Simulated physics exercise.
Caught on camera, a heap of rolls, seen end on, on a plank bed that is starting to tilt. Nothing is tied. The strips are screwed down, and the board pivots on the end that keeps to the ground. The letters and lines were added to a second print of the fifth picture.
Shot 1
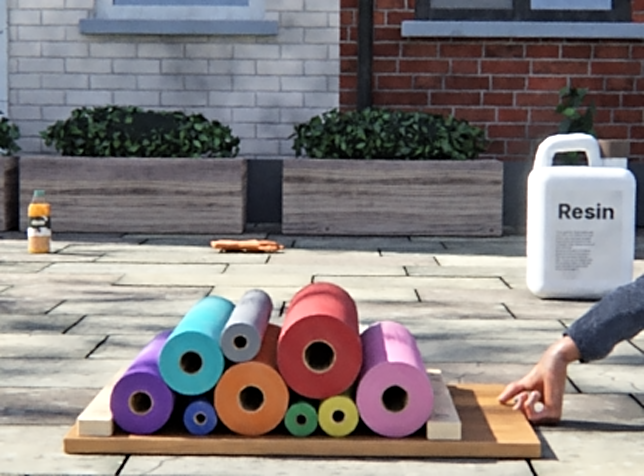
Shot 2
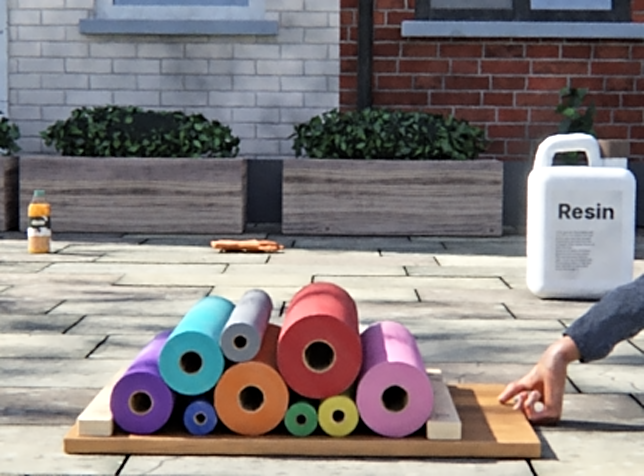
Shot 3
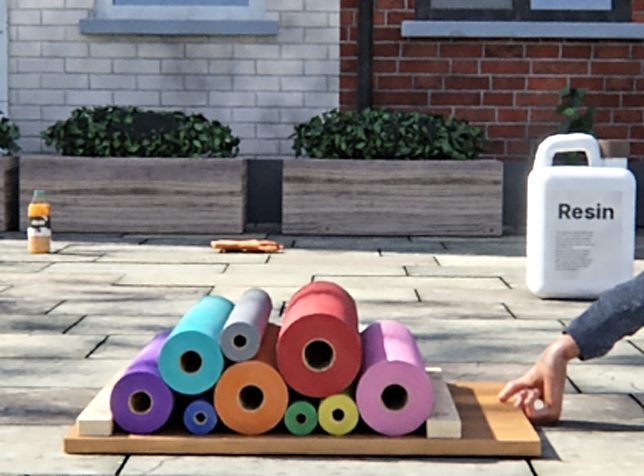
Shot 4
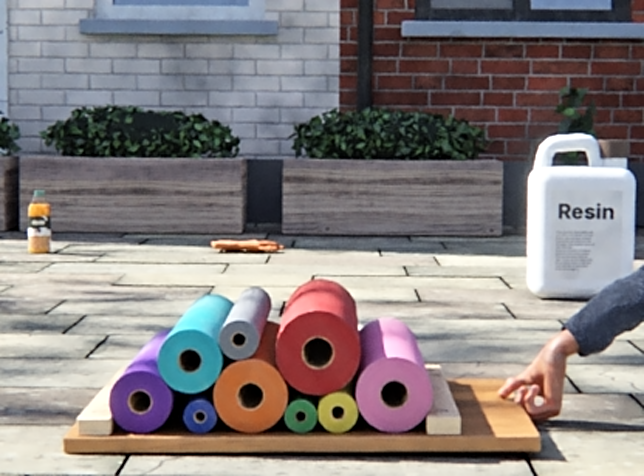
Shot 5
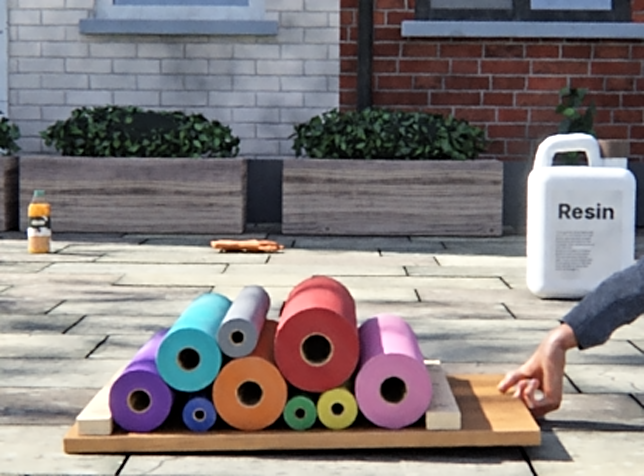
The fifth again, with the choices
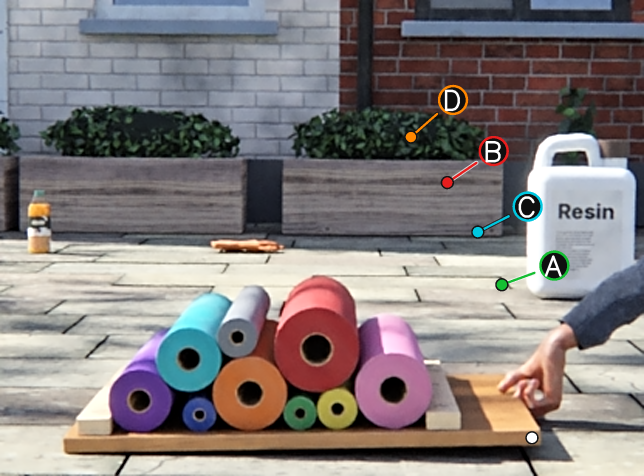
On a paved patio, a hand slightly raises the right end of a board holding colourful rolls.
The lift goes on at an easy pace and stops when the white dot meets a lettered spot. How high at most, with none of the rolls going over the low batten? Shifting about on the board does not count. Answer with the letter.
Up to B.
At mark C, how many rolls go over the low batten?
The count is none.
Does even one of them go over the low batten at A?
At A: No.
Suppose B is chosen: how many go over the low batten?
With B, none.
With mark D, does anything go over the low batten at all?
At D: Yes.
On the marked copy, A at (502, 285); B at (448, 183); C at (478, 232); D at (411, 137); the white dot at (532, 438).
Taking B. A third of the way, board at 19°.
Two thirds of the way, board at 35°.
When it is over, board at 35°, none over the low batten.
As for the rest, A none over the low batten; C none over the low batten; D five over the low batten.
